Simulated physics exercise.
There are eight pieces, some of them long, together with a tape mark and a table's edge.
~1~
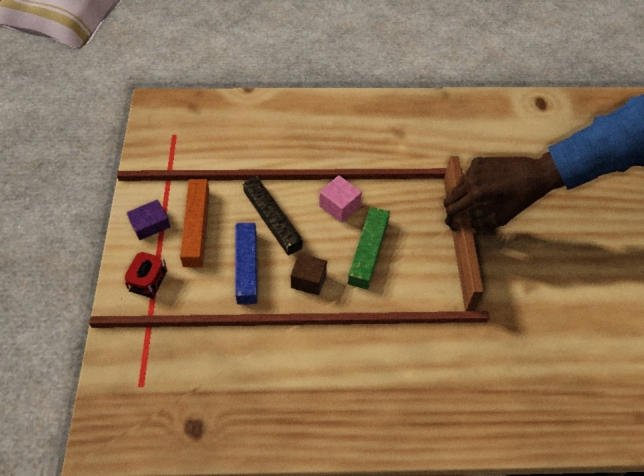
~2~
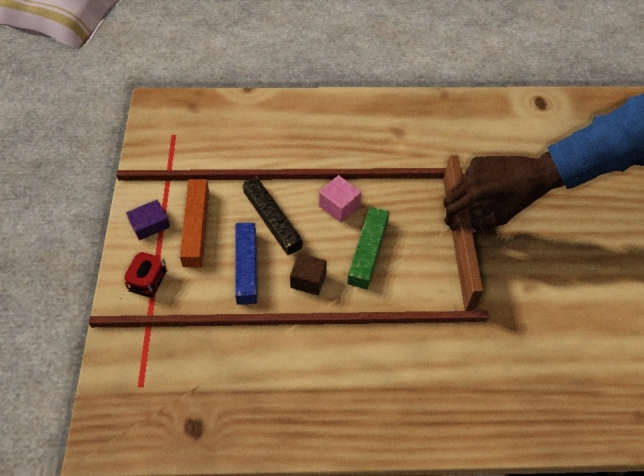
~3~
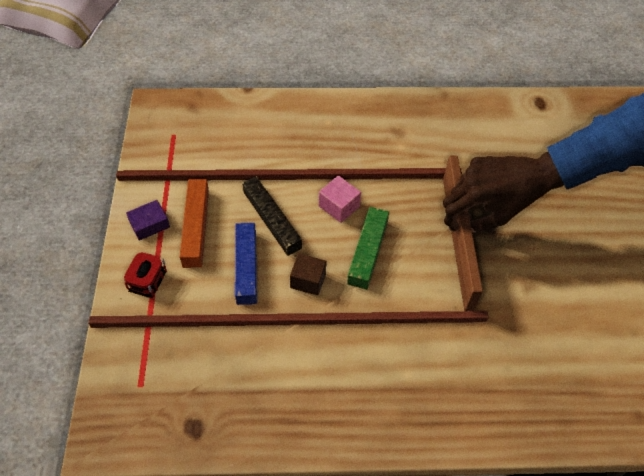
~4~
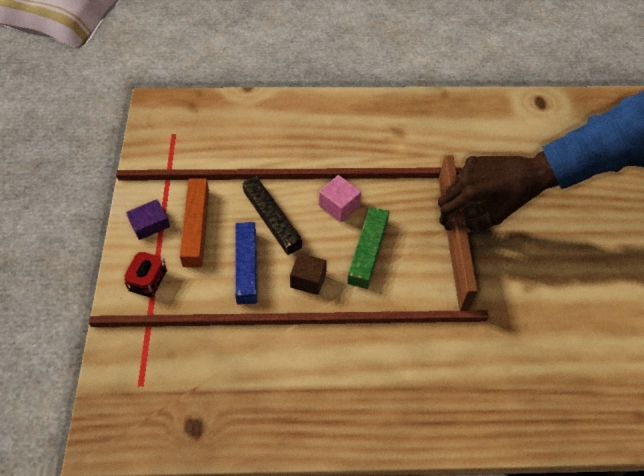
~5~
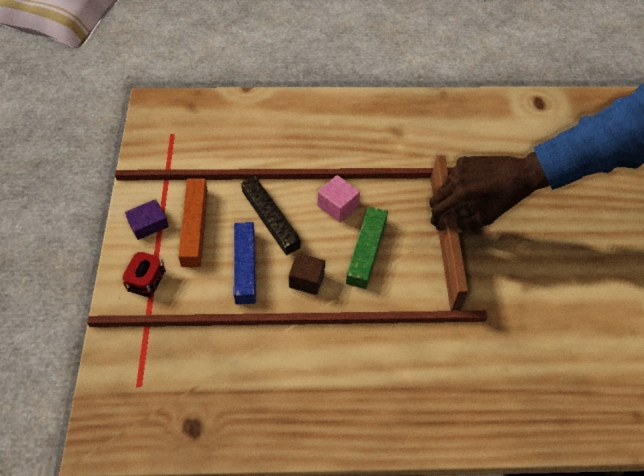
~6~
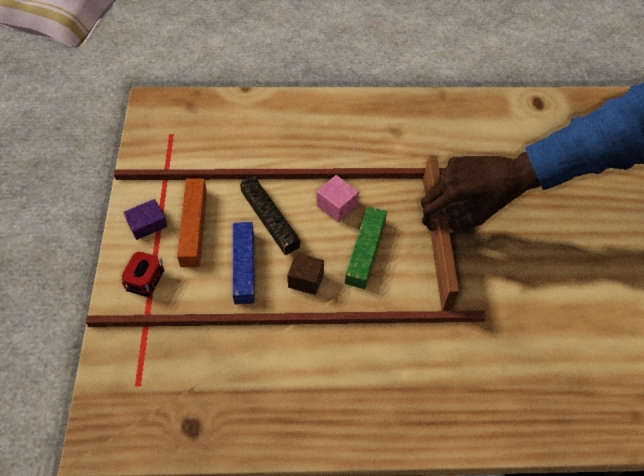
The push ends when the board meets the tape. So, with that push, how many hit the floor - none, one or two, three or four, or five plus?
I'd say three or four.
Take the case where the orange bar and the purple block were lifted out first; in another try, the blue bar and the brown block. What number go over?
2 for the first case, 1 for the second.
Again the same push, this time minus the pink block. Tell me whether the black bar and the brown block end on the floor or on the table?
Result - black bar: Up; brown block: Up.
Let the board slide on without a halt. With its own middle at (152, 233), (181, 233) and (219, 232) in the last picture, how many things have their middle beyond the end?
In order: 4, 2, 0.
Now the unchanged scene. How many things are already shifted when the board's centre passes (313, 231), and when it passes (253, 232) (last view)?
By then 4, and later 6.
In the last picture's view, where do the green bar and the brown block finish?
I'd say approximately (144, 251) and then (112, 281).
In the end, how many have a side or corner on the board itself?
The count is 2.
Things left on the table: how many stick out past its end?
My count gives 0.
Early on, none off yet; purple block at rest near (146, 219); red case at rest near (143, 274); orange bar at rest near (193, 222).
A while later, none off yet; purple block moving near (142, 219); red case at rest near (143, 274); orange bar travelled a little near (173, 221).
Finally, the number that fall off is three or four; lost, blue bar, orange bar, red case and purple block.
